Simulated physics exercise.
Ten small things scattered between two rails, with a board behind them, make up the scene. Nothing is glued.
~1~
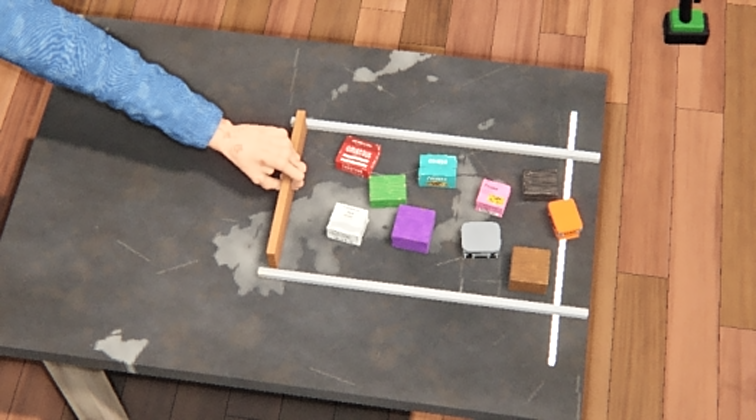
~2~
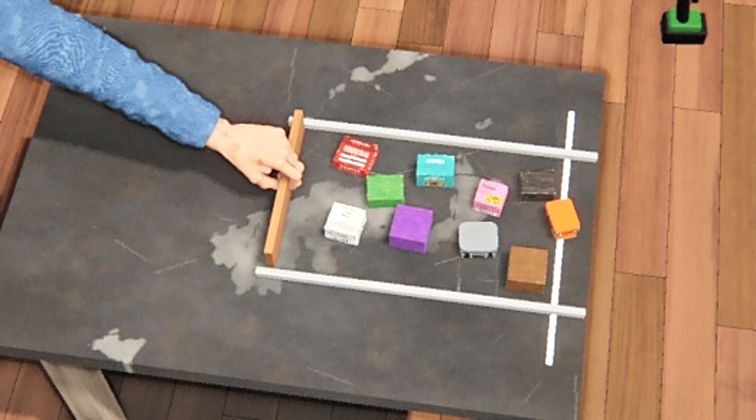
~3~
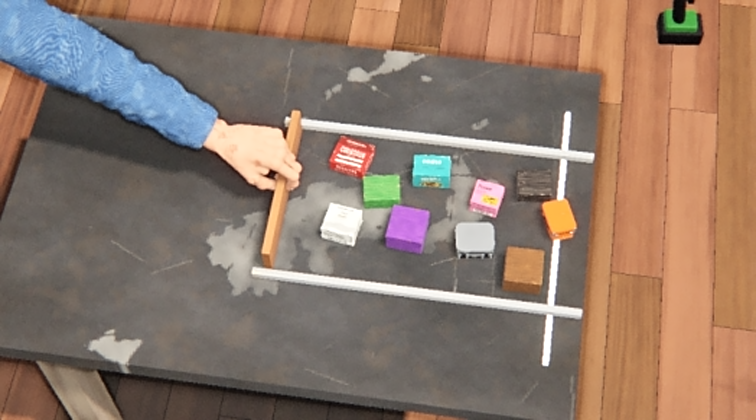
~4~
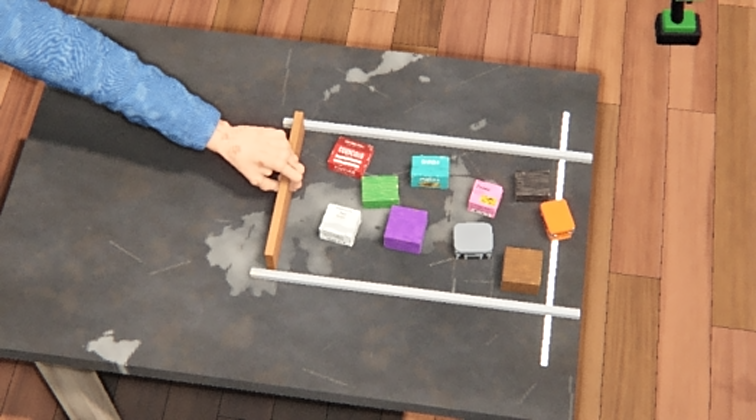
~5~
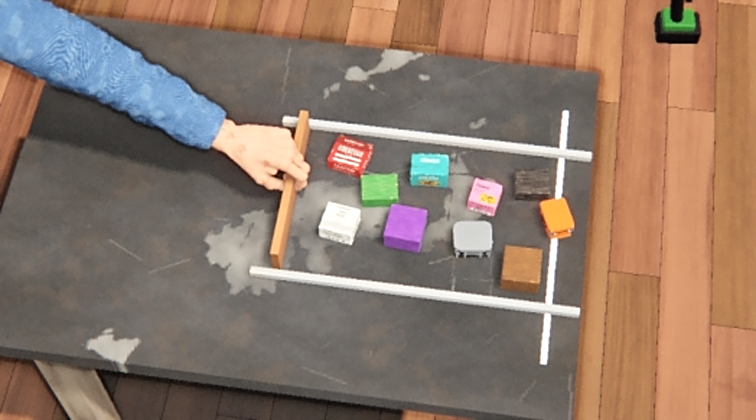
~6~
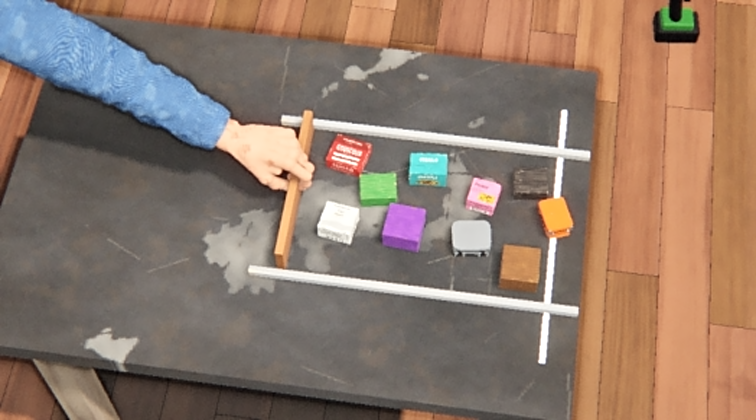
On a dark tabletop, a hand slides a wooden board slightly right toward small blocks.
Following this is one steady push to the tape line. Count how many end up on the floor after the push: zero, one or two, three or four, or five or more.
Five or more.
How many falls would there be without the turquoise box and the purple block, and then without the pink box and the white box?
First 4, then 4.
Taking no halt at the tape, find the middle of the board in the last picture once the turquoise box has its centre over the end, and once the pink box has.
The middle is at (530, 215) when it's the turquoise box, and at (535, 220) when it's the pink box.
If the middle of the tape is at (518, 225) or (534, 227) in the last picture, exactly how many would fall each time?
Respectively 3 and 4.
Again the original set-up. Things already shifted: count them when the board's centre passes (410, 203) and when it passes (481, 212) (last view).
By then 8, and later 10.
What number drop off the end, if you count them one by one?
It comes to 6.
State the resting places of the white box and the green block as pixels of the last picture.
The white box finishes at (570, 248); the green block finishes at (573, 216).
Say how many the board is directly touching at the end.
4.
Early on, none off yet; orange case at rest near (555, 218); black block at rest near (530, 184); brown block at rest near (520, 269).
A while later, none off yet; orange case moving near (558, 218); black block travelled a little near (541, 185); brown block travelled about its own width near (553, 278).
Further along, three off so far; orange case down on the floor near (572, 395); black block in the air near (605, 229); brown block travelled about its own width near (563, 282).
Finally, the number that fall off is five or more; lost, purple block, turquoise box, grey case, pink box, black block and orange case.
